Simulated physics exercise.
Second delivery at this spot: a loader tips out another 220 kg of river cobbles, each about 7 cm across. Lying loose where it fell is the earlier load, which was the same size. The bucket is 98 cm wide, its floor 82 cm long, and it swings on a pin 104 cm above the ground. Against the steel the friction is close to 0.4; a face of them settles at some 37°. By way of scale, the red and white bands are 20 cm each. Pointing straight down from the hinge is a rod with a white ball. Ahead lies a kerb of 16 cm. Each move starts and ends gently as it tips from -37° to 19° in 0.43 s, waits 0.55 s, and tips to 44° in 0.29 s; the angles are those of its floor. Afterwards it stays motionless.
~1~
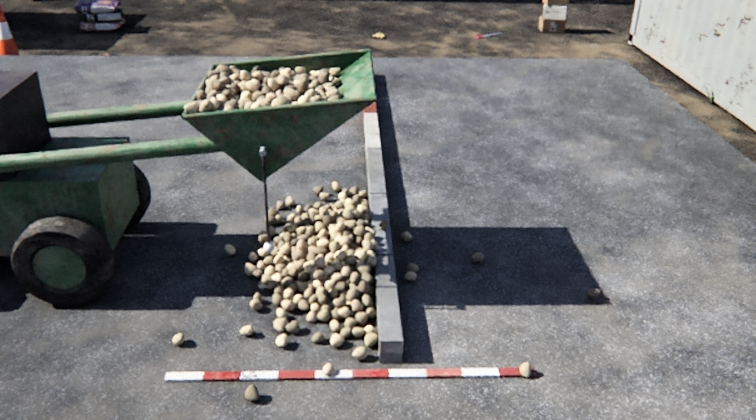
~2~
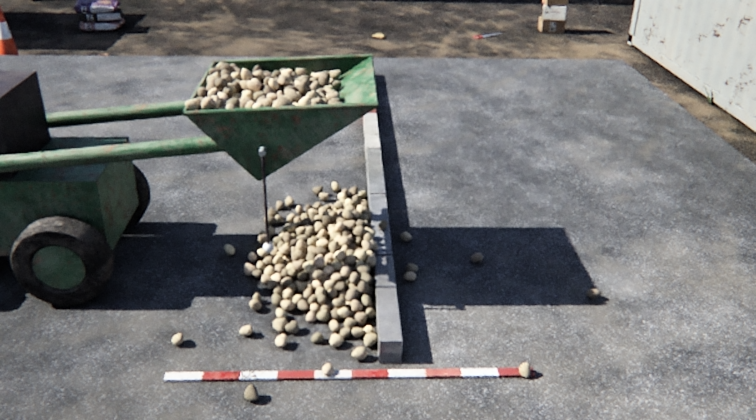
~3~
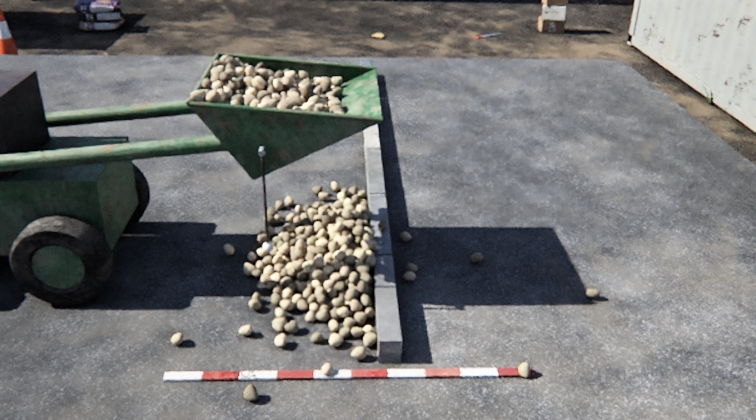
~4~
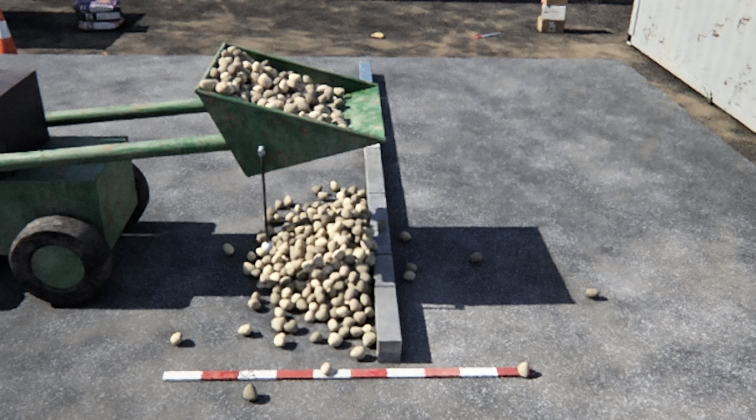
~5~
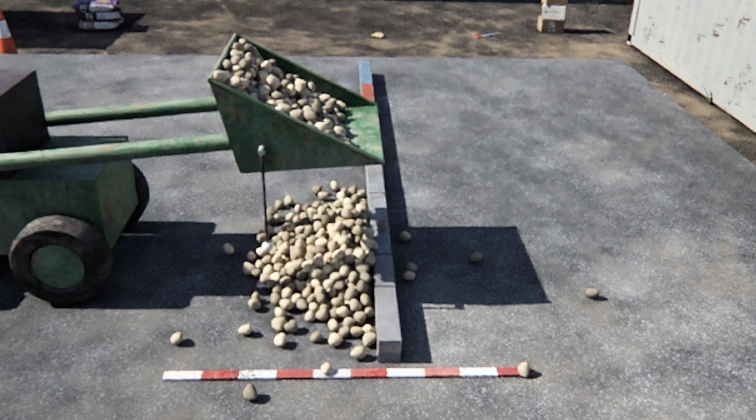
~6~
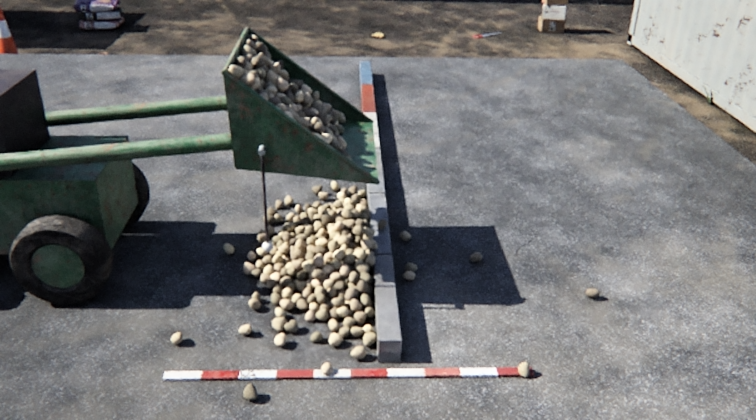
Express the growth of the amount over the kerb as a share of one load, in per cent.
Roughly 67 per cent of a load.
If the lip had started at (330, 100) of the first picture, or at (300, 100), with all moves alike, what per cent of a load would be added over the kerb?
25 % and 10 %.
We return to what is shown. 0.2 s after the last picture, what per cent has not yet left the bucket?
Close to 100 in a hundred is still held.
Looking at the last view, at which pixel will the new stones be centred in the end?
They settle centred around (409, 248).
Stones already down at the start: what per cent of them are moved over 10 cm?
0 per cent.
Then, 0.1 s after the last picture the floor is at 18°; in per cent of one load, 100 in the bucket, 98 on this side of the kerb, 2 over the kerb; the foremost stones are at (443, 268).
Then, 0.2 s after the last picture the floor is at 19°; in per cent of one load, 100 in the bucket, 98 on this side of the kerb, 2 over the kerb; the foremost stones are at (443, 268).
Then, 1.4 s after the last picture the floor is at 44°; in per cent of one load, 0 in the bucket, 141 on this side of the kerb, 59 over the kerb; the foremost stones are at (552, 259).
Then, 3.8 s after the last picture the floor is at 44°; in per cent of one load, 0 in the bucket, 131 on this side of the kerb, 69 over the kerb; the foremost stones are at (564, 241). Net gain over the kerb, 67.
